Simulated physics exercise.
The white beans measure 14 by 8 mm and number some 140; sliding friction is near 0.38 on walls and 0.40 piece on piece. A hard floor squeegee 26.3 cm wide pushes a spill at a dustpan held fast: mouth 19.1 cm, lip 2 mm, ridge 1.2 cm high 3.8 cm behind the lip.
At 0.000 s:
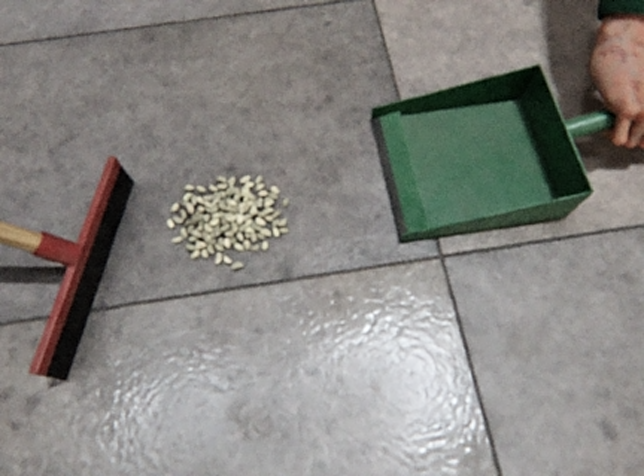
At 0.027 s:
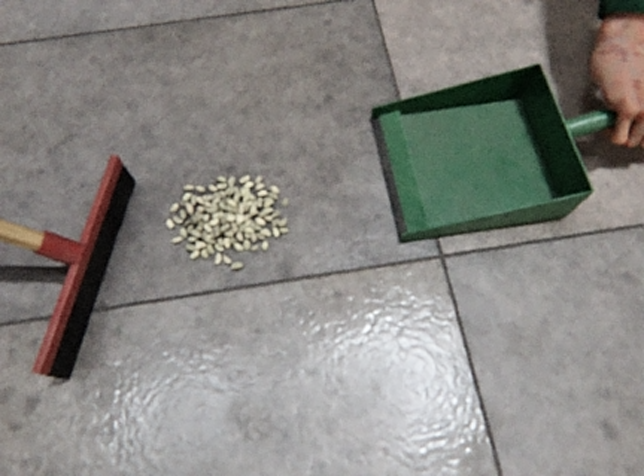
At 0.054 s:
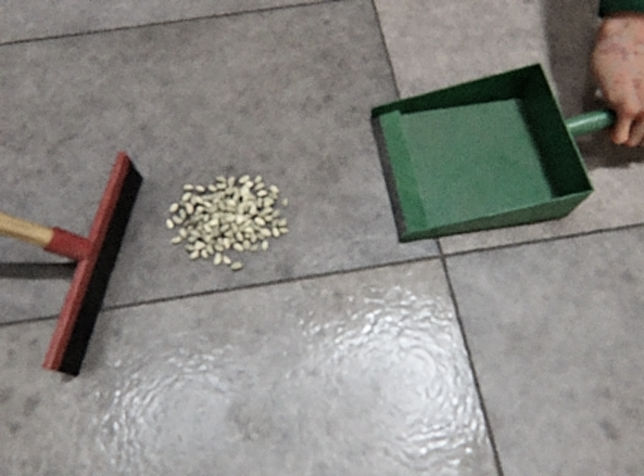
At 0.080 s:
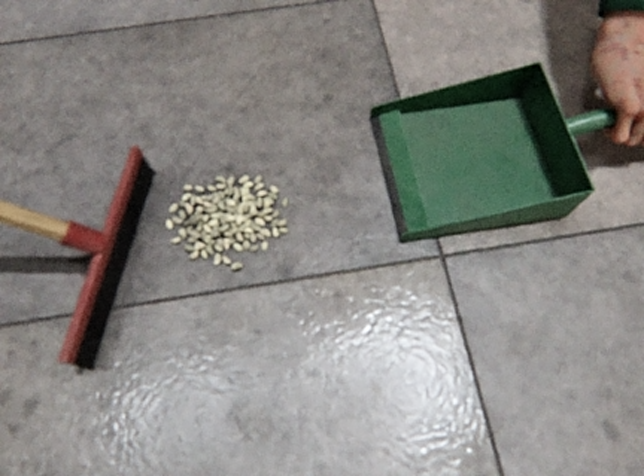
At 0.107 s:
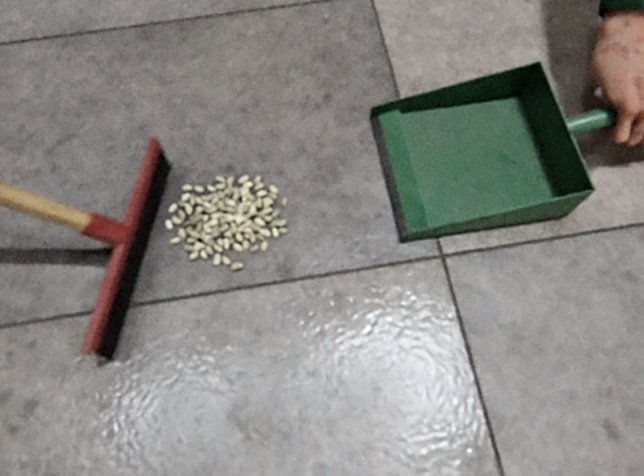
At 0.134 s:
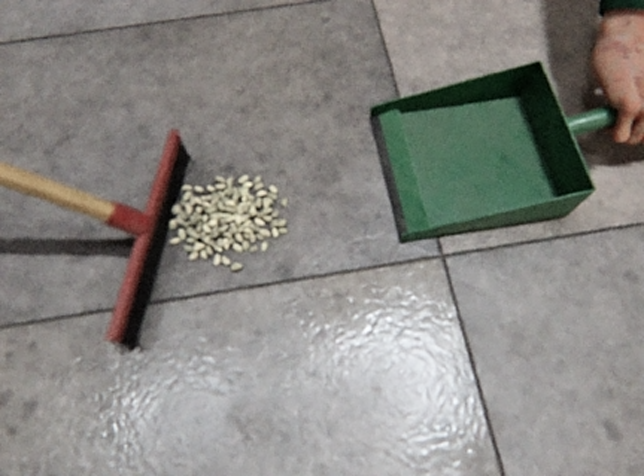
The footage shows a red squeegee with a wooden handle sliding rightward across grey floor tiles until its blade meets the left edge of a small pile of white beans, while a hand holds a green dustpan still at right.
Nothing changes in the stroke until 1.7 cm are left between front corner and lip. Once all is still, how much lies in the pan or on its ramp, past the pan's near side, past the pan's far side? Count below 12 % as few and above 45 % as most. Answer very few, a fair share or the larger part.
In the pan or on its ramp: A fair share; past the pan's near side: A fair share; past the pan's far side: Very few.
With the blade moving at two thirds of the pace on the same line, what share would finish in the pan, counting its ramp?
Then about 5 per cent.
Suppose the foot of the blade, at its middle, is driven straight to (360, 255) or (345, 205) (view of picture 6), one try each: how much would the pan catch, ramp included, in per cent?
About 30 and 30 per cent.
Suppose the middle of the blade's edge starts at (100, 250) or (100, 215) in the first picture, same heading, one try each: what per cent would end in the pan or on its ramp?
About 15 and 5 per cent.
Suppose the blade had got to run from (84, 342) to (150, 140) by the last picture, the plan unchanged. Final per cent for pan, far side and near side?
Pan 0, far 5, near 15.
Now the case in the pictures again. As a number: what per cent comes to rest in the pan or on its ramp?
Some 15 per cent.
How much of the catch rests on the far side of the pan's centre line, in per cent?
Roughly 60 per cent.
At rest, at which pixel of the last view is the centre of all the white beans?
At about (385, 207).
Then, at 0.27 s, middle of the blade 17 cm from the lip; 0 % over the lip, far side 0 %, near side 10 %.
After 0.36 s, middle of the blade 8 cm from the lip; 0 % over the lip, far side 0 %, near side 15 %.
After 0.58 s, middle of the blade 6 cm from the lip; 20 % over the lip, far side 5 %, near side 25 %.
In the end, at 2.9 s, pan 15 %, near side 25 %, far side 5 %, in front of the lip or behind the blade 55 %.
